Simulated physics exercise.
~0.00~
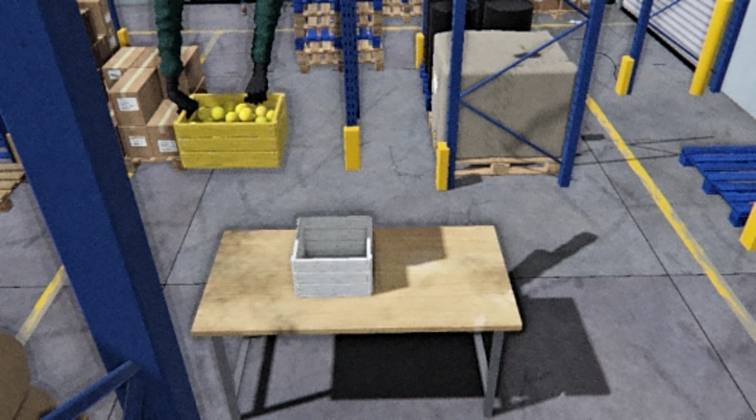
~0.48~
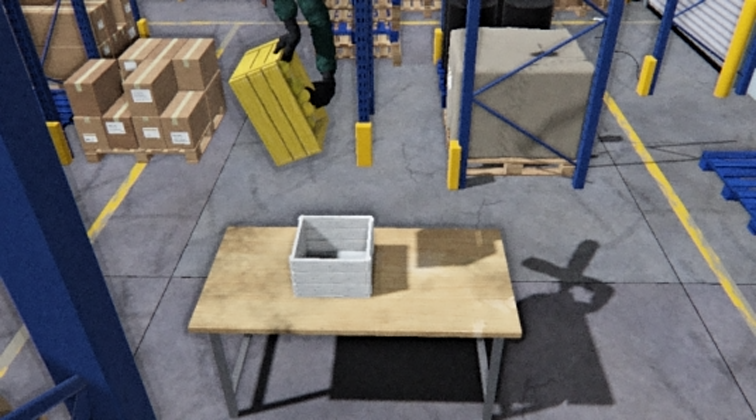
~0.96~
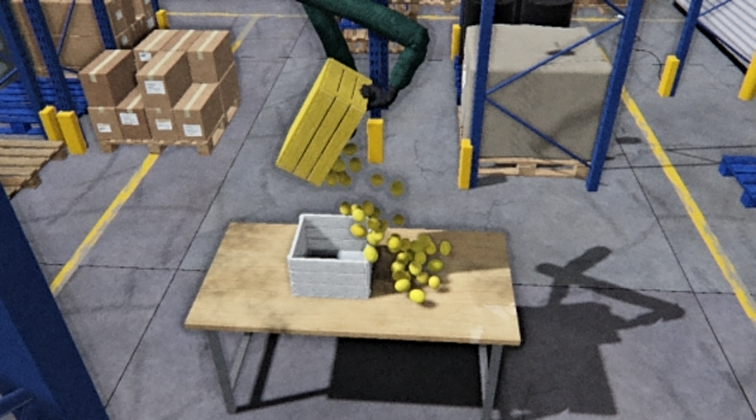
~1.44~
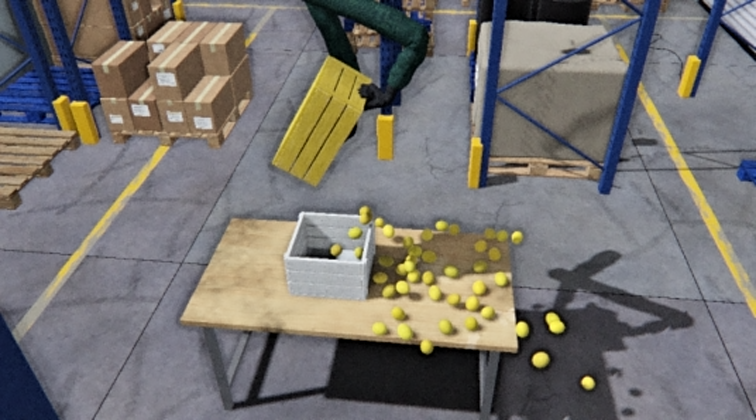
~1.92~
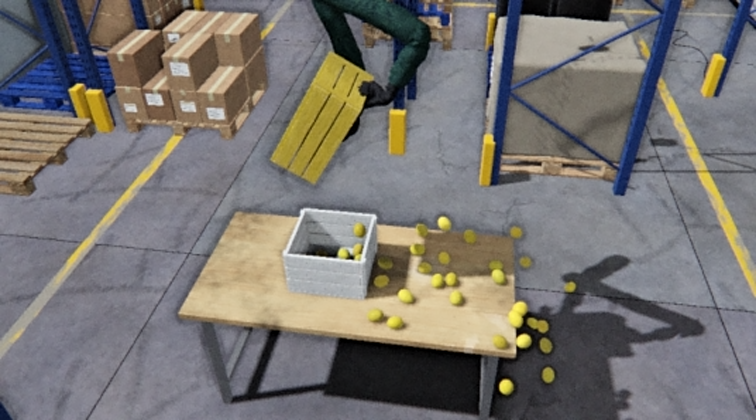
A worker in dark green sleeves tipped a yellow crate of lemons over a white carton on a wooden table, but most of them missed, scattering across the tabletop and bouncing off the right side, with only some landing inside the carton.
